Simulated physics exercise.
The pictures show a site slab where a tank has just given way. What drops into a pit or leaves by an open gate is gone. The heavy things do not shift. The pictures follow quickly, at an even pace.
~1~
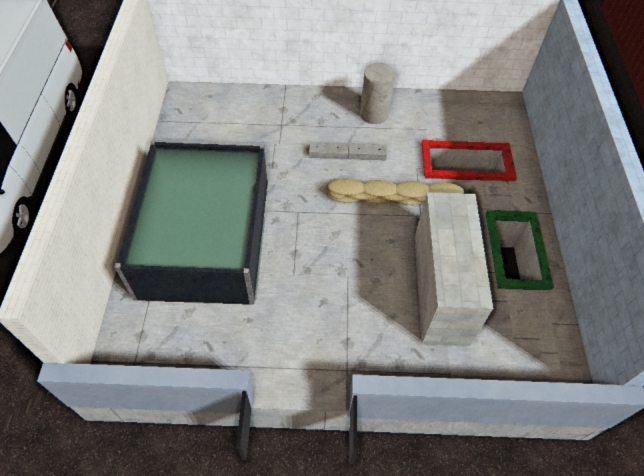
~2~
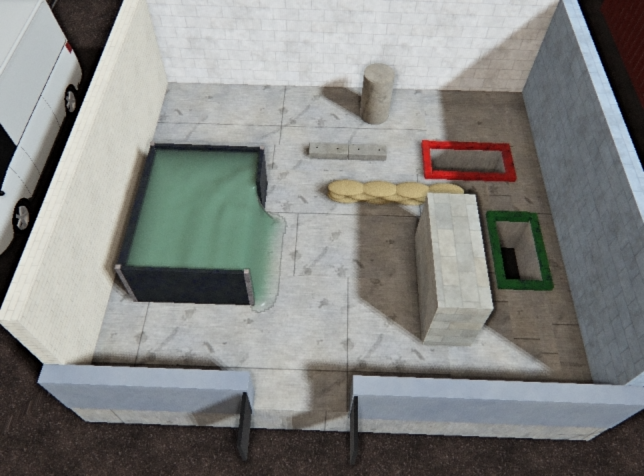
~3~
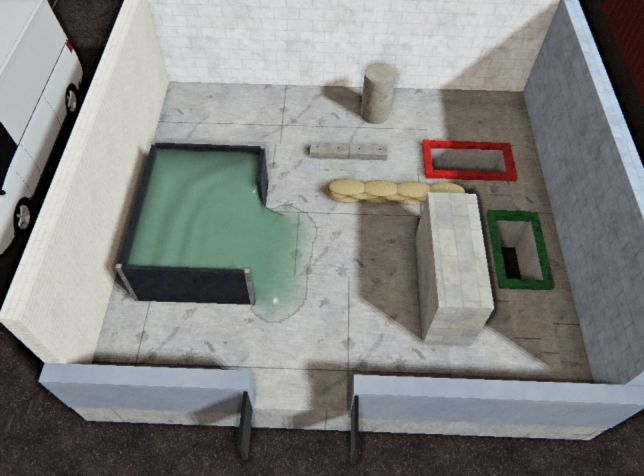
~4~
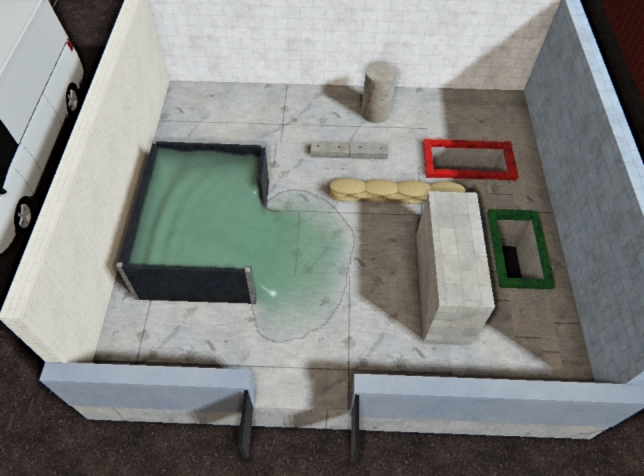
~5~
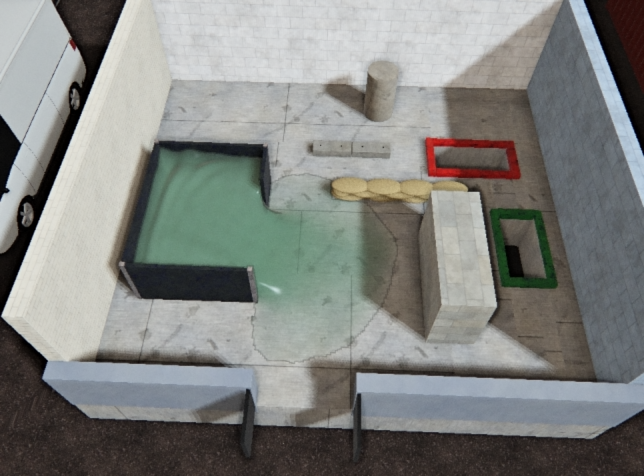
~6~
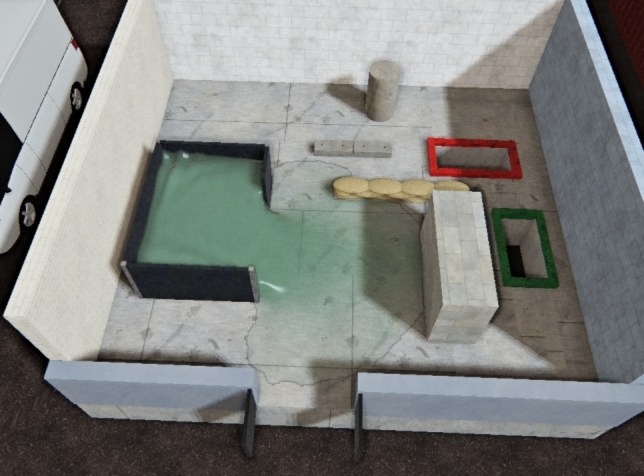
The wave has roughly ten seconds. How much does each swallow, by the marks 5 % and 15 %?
One by one: The gate takes above 15 %; the red pit takes not even 5 %; the green pit takes between 5 and 15 %.
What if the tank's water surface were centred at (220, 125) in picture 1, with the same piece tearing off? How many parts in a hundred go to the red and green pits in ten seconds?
Roughly, in per cent: Red 14, green 4.
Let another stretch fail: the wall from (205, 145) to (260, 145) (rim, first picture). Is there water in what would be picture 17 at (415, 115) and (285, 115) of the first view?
One after the other: Wet, covered.
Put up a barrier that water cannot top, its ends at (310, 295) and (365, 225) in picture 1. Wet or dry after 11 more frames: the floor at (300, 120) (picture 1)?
Verdict: Under water.
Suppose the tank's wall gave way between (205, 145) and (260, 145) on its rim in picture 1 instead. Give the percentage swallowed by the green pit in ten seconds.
In per cent: Green 0.
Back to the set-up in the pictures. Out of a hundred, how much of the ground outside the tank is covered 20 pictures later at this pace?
Some 50 per cent.
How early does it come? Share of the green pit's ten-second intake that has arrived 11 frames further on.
Some 20 per cent.
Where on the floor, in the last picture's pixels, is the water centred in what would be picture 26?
At about (361, 267).
A moment on, water covers 30 % of the floor; the gate 0 %, the red pit 0 %, the green pit 0 %.
Next, water covers 40 % of the floor; the gate 2 %, the red pit 0 %, the green pit 2 %.
Then, water covers 50 % of the floor; the gate 5 %, the red pit 0 %, the green pit 6 %.
Later, water covers 75 % of the floor; the gate 12 %, the red pit 1 %, the green pit 9 %.
In the end, water covers 95 % of the floor; the gate 20 %, the red pit 1 %, the green pit 10 %.
